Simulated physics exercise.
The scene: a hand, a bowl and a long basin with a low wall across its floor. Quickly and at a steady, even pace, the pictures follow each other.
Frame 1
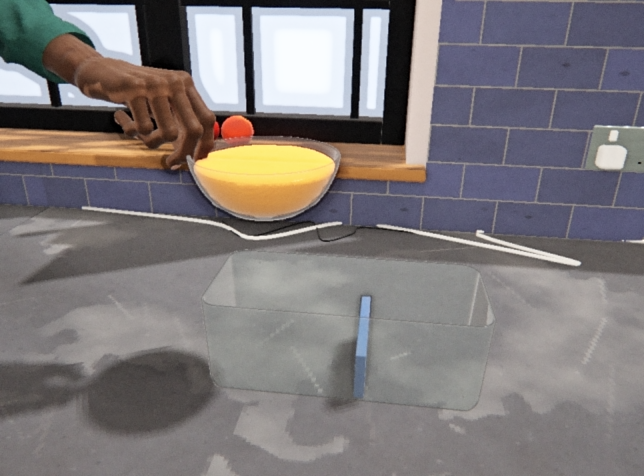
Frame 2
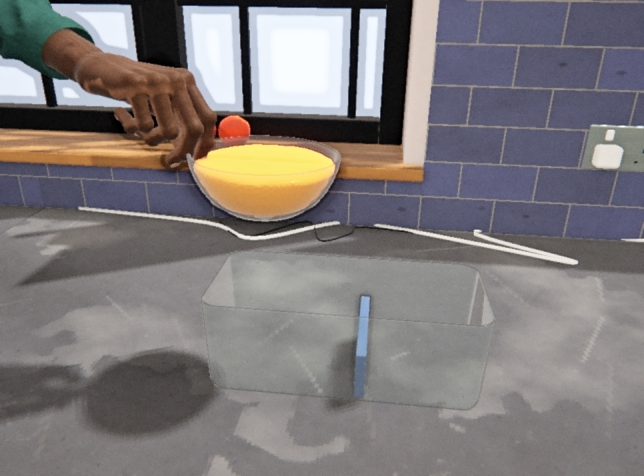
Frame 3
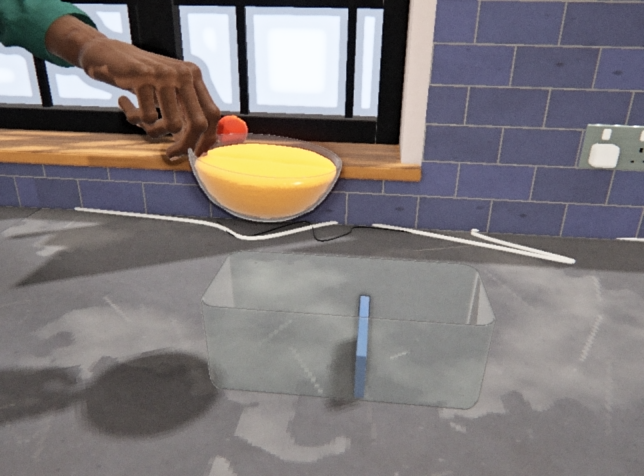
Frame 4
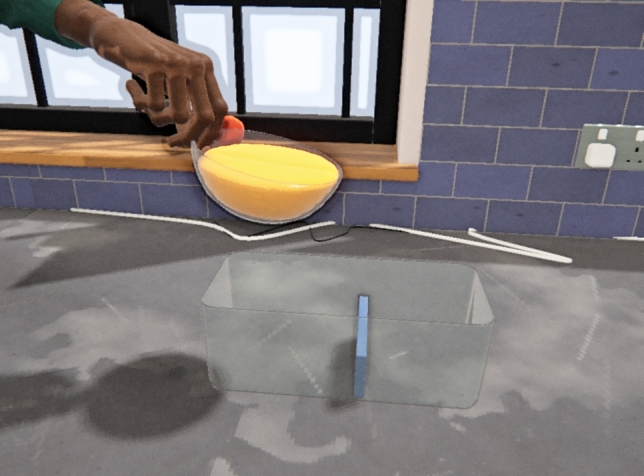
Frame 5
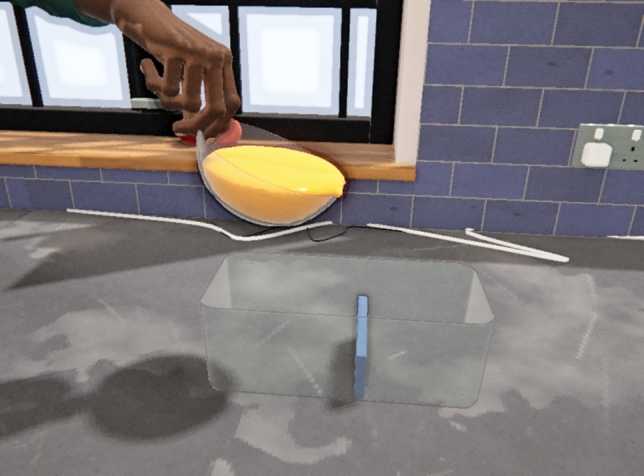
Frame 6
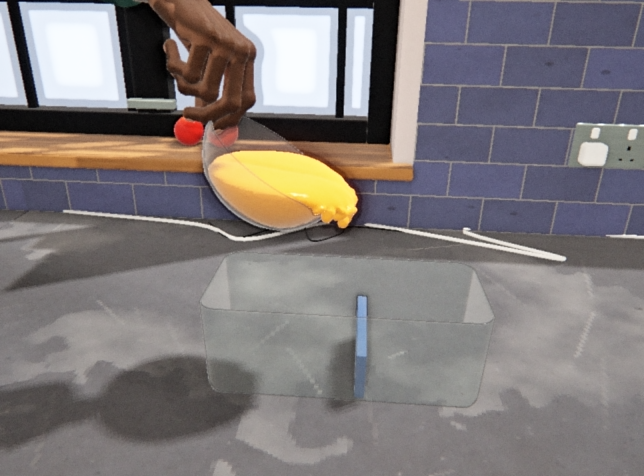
At first, a hand holds the left rim of a clear bowl of yellow juice, level above an empty, see-through basin with a low blue wall across its floor. The hand then lifts that side, tilting the bowl steadily to the right, and juice begins pouring over the lowered right rim.
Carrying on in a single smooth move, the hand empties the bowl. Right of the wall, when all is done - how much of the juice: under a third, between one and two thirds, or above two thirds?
The share right of the wall ends up within a third to two thirds.
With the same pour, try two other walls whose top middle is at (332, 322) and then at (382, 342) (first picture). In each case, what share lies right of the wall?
In order, some 85 and 40 in a hundred.
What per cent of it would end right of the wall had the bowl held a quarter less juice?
About 50 percent.
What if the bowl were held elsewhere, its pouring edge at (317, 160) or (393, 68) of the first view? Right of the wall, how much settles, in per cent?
The first gives 30 %, the second 80 %.
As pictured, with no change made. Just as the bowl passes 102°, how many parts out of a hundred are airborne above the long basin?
It's close to 15 percent.
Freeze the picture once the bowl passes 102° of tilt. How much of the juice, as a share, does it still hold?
Roughly 0 percent remains at that point.
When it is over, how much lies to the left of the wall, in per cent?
It comes to about 45 per cent.
A moment on, the tilt is 102° and 2 per cent is still to pour, 26 is left of the wall and 58 right of it.
Next, the tilt is 120° and 0 per cent is still to pour, 40 is left of the wall and 50 right of it.
Then the tilt is 120° and 0 per cent is still to pour, 43 is left of the wall and 53 right of it.
Later the tilt is 120° and 0 per cent is still to pour, 43 is left of the wall and 54 right of it.
Finally, 43 per cent lies left of the wall, 54 right of it and 4 outside.
